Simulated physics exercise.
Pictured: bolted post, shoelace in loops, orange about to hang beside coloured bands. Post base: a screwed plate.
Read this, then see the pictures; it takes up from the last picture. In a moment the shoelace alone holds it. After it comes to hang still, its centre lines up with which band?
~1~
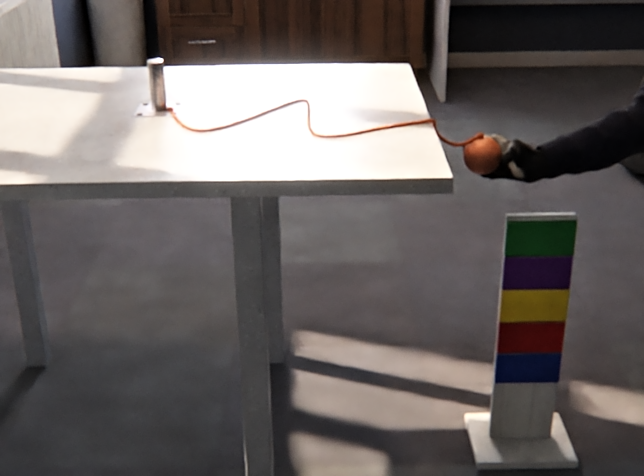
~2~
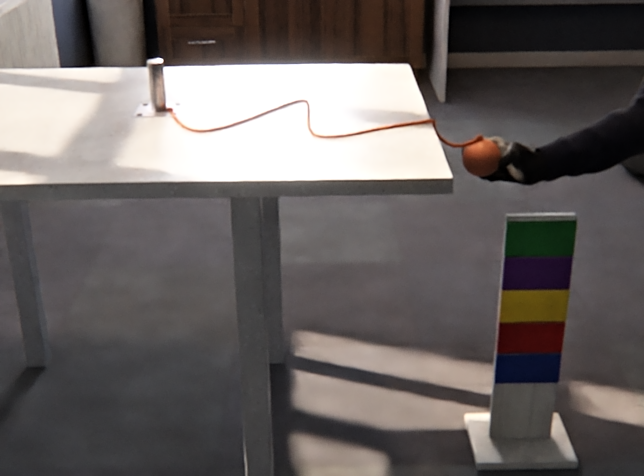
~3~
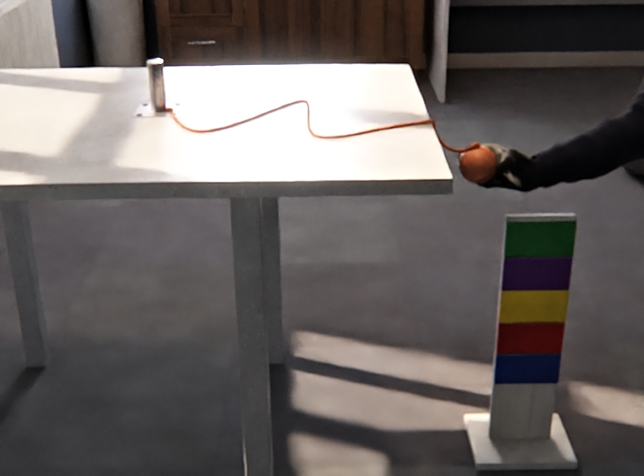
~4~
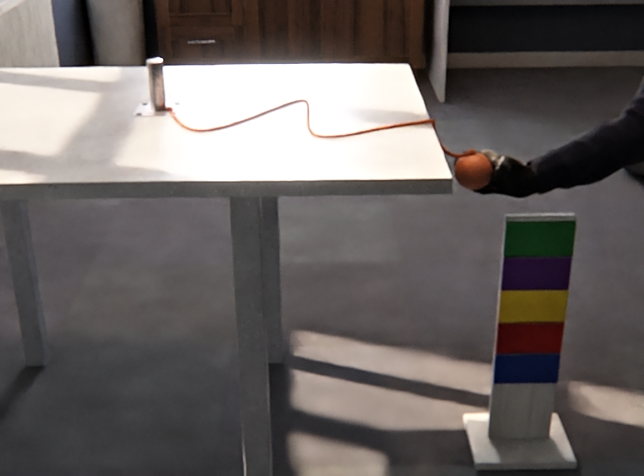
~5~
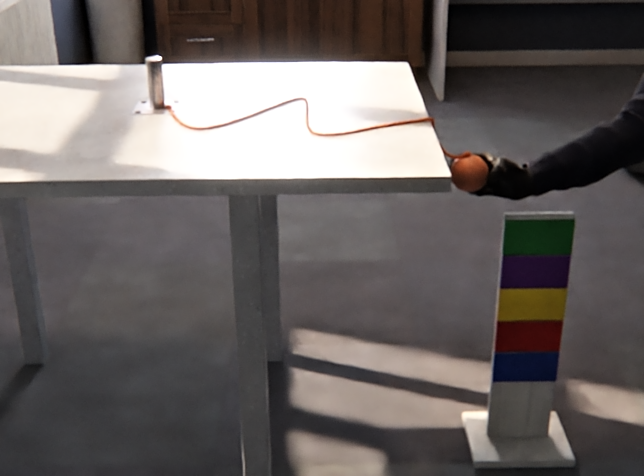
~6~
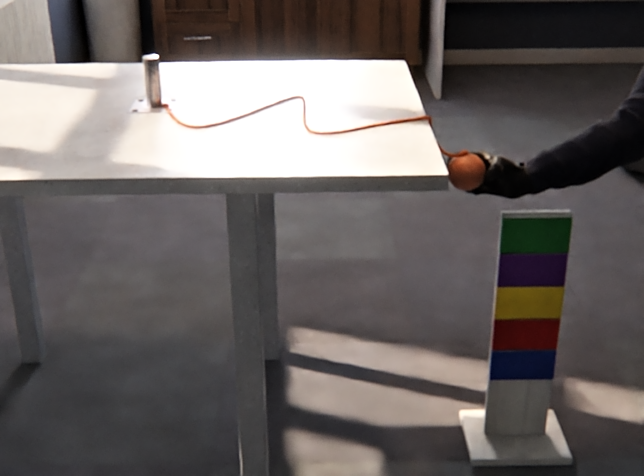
It lines up with blue.
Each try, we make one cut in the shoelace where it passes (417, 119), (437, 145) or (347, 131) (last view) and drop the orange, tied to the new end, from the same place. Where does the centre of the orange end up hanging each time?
Taking them in turn, it's about (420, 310), then about (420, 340), and finally about (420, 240).
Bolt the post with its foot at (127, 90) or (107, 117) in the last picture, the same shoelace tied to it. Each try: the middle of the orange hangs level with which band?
Result 1: Red. Result 2: Red.
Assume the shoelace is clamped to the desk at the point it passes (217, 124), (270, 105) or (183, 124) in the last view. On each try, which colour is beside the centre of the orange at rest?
Red, then yellow, then red.
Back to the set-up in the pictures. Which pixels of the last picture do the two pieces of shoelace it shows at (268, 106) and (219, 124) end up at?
End positions: About (341, 109) and about (271, 108).
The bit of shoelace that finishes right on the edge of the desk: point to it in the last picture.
About (305, 106).
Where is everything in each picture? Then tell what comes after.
In the first frame, orange (482, 156); green (541, 240); purple (538, 274); yellow (535, 306); red (531, 338); blue (528, 369).
In the second frame, orange (482, 158); shoelace through (181, 124) (252, 118) (308, 102) (311, 131) (395, 126).
In the third frame, orange (478, 165).
In the fourth frame, orange (473, 172); shoelace through (180, 123) (251, 118) (308, 102) (311, 131) (394, 126).
In the fifth frame, orange (470, 173).
In the sixth frame, orange (466, 172); shoelace through (176, 120) (248, 114) (304, 99) (307, 128) (391, 123).
Early on, orange near (452, 357); level with blue.
Midway, orange near (391, 347); level with blue.
Near the end, orange near (425, 361); level with blue.
Finally, orange near (411, 362); level with blue. At blue.
